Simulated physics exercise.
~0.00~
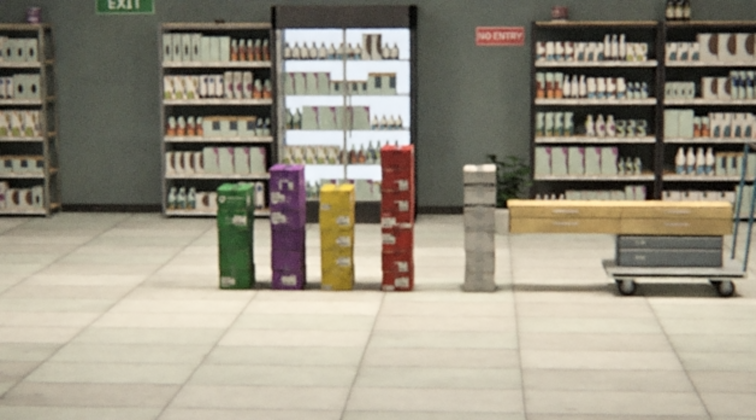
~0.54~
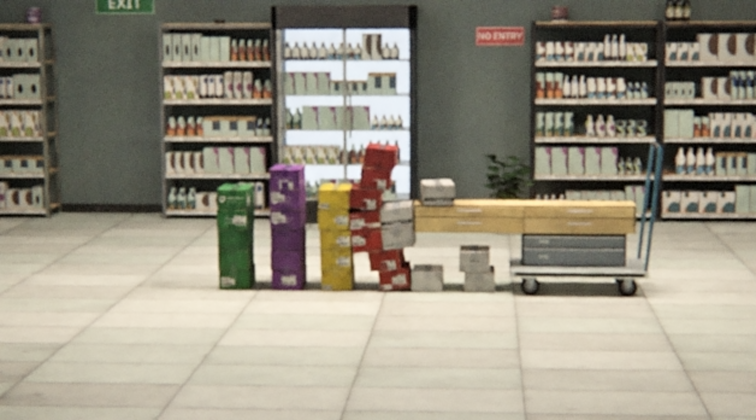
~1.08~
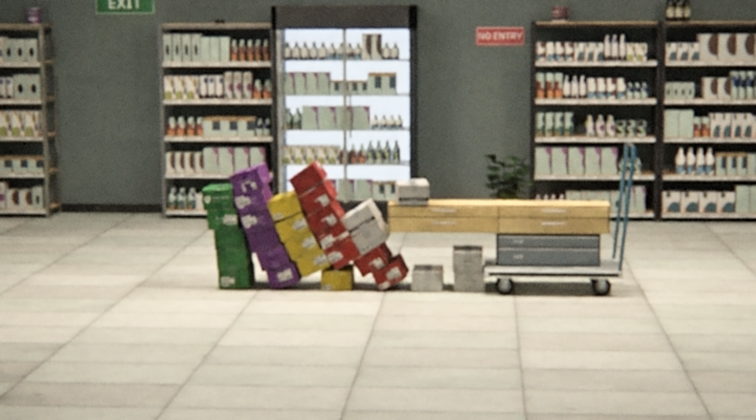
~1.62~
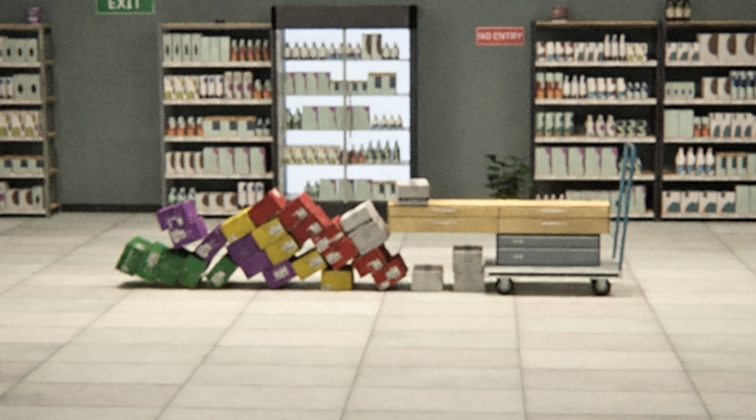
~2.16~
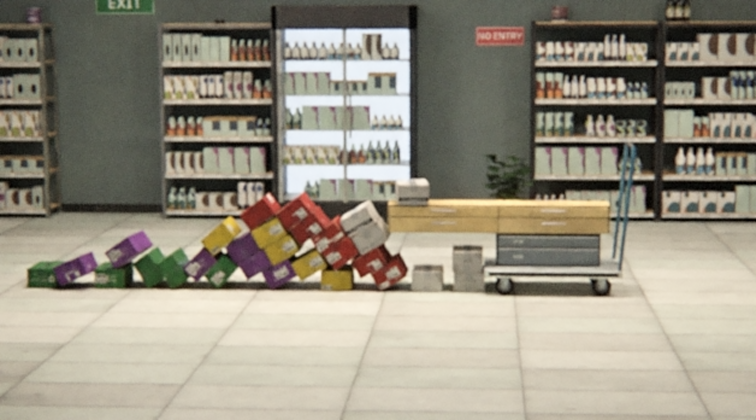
We see a loaded trolley roll left, its jutting wooden case striking a pale stack of parcels, which knocks into the red, yellow, purple and green stacks in turn; they topple leftward and end as a jumbled, slanting heap, with green and purple parcels strewn at the left.
